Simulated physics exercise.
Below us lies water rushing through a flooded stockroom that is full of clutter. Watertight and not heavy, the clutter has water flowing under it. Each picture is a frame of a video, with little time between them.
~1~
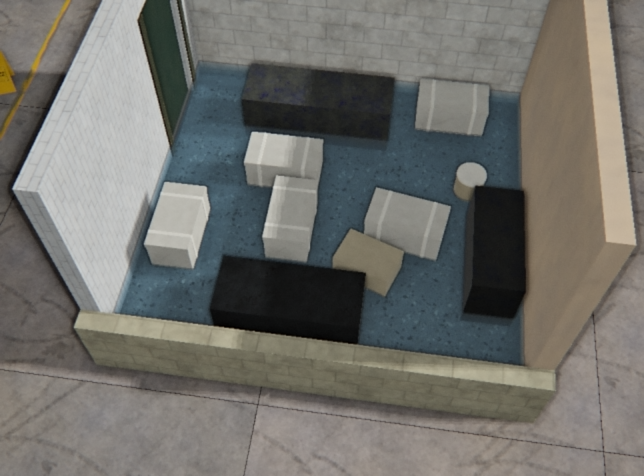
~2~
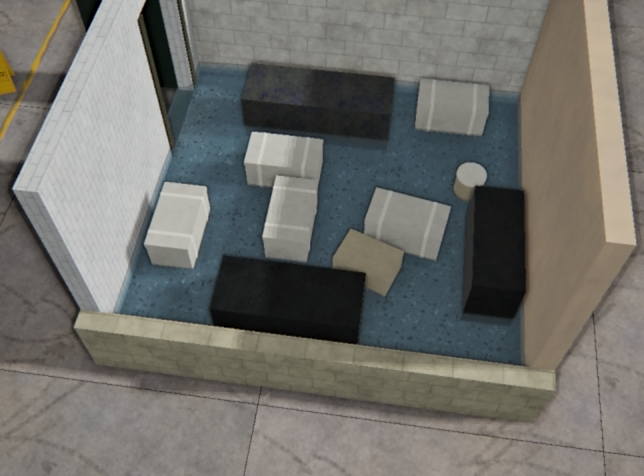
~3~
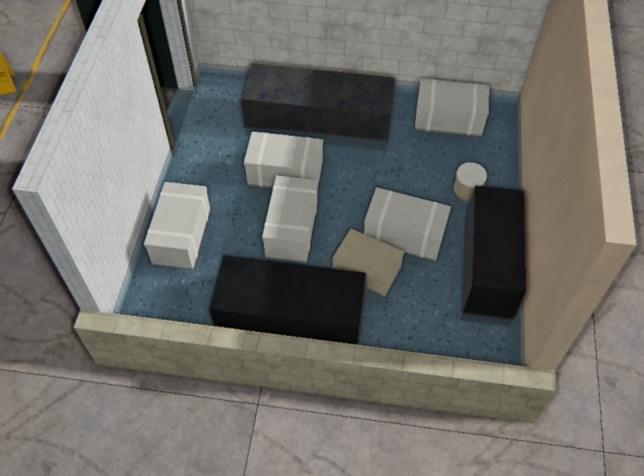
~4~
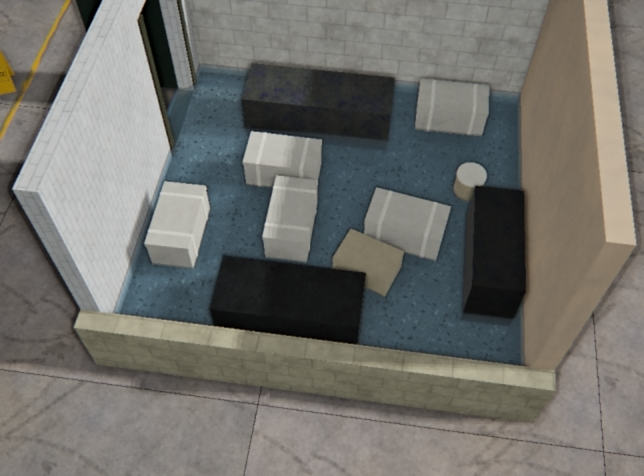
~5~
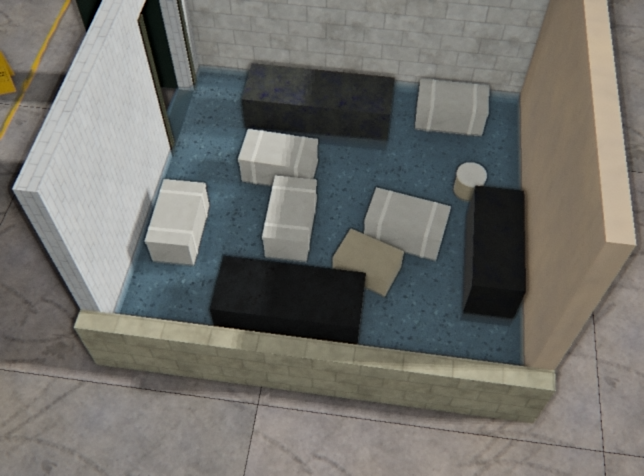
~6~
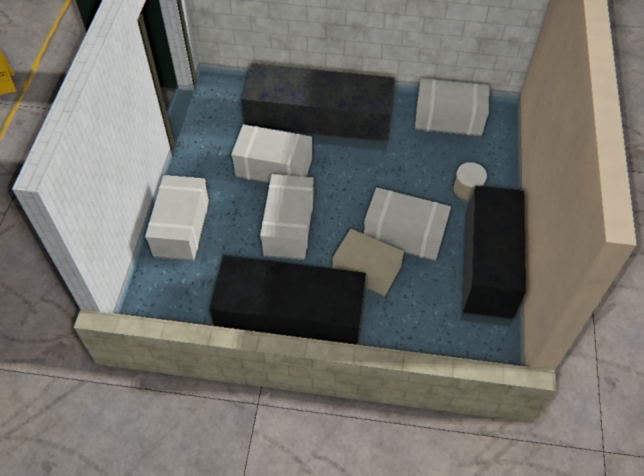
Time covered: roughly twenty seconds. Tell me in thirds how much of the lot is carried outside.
I make it between one and two thirds.
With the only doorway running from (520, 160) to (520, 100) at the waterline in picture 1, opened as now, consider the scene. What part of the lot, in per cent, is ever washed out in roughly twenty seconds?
Something like 60 percent.
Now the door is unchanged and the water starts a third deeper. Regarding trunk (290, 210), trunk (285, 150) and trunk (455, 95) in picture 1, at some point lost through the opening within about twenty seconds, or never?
Ordered answer: Flushed away; flushed away; retained.
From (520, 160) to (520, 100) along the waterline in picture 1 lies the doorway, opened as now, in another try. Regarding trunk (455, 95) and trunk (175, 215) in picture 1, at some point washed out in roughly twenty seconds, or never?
In turn: Out, left behind.
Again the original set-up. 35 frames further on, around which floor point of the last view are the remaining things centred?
That works out to about (356, 187) on the floor.
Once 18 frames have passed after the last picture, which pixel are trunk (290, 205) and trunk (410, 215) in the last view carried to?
They'd be somewhere near (223, 140) and (367, 197).
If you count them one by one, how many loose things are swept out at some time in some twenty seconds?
3.
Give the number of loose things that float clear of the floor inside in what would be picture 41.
Total: 4.
A moment on, 0 of 7 are out; 7 afloat.
Next, 2 of 7 are out; 5 afloat.
Later, 3 of 7 are out; 4 afloat.
In the end, 3 of 7 are out; 4 afloat.
